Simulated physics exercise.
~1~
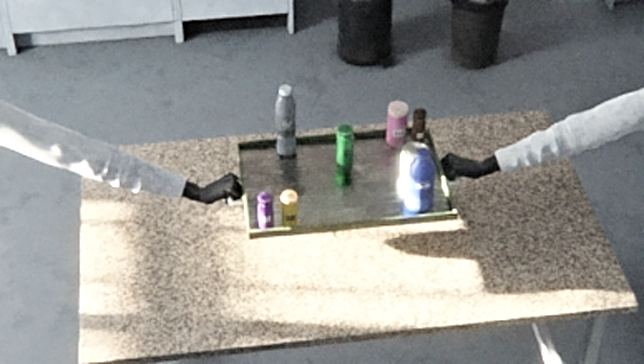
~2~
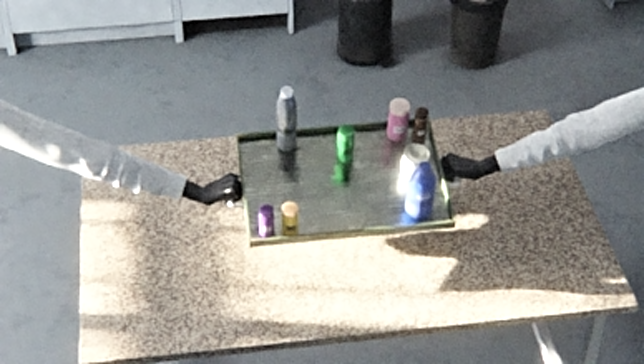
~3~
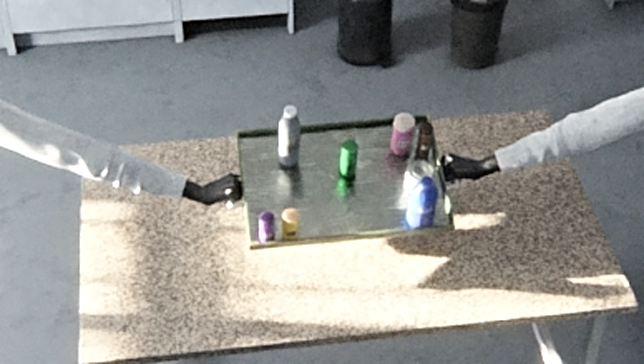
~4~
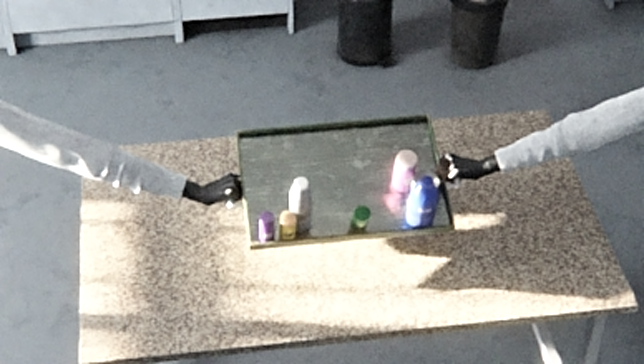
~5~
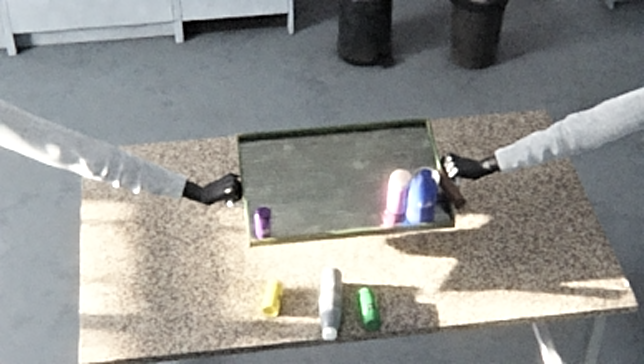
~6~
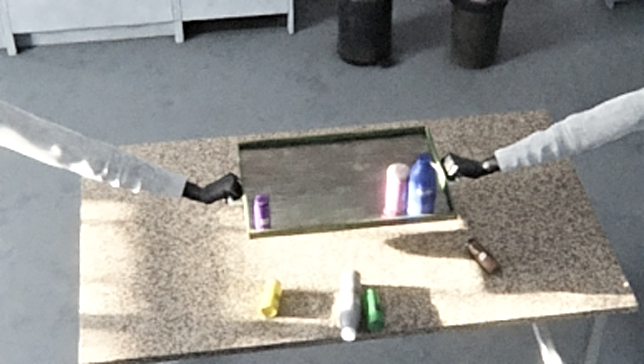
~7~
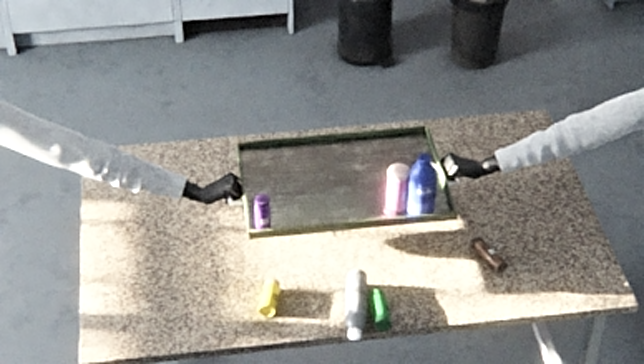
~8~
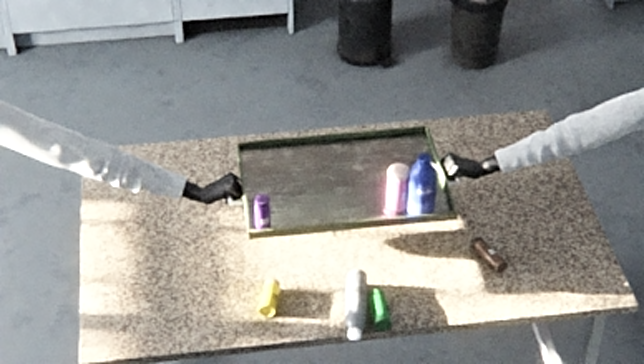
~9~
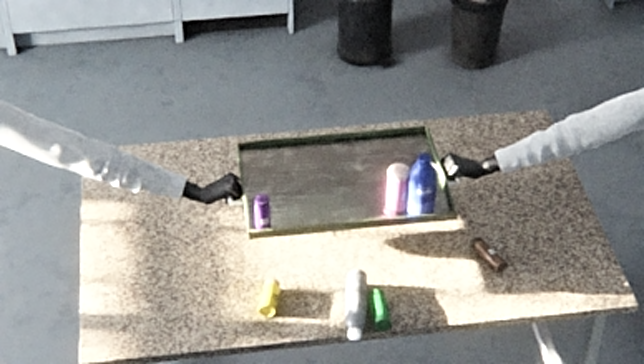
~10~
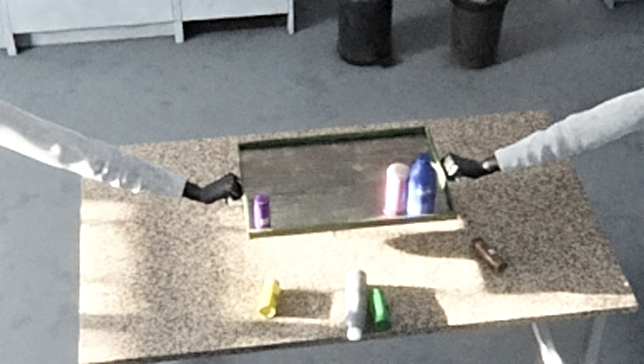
A shallow dark tray, held at each side by a black-gloved hand above a speckled table in a grey-floored room, is seen from above. Grey, green, pink, brown, white and blue containers stand across it, with small purple and yellow ones at the near left. The near edge dips, and the containers lean and slide toward it. The yellow, grey and green ones drop onto the table, then the brown one tumbles off at the right. The tray levels, and the fallen pieces settle on their sides while purple, pink and blue containers remain standing aboard.
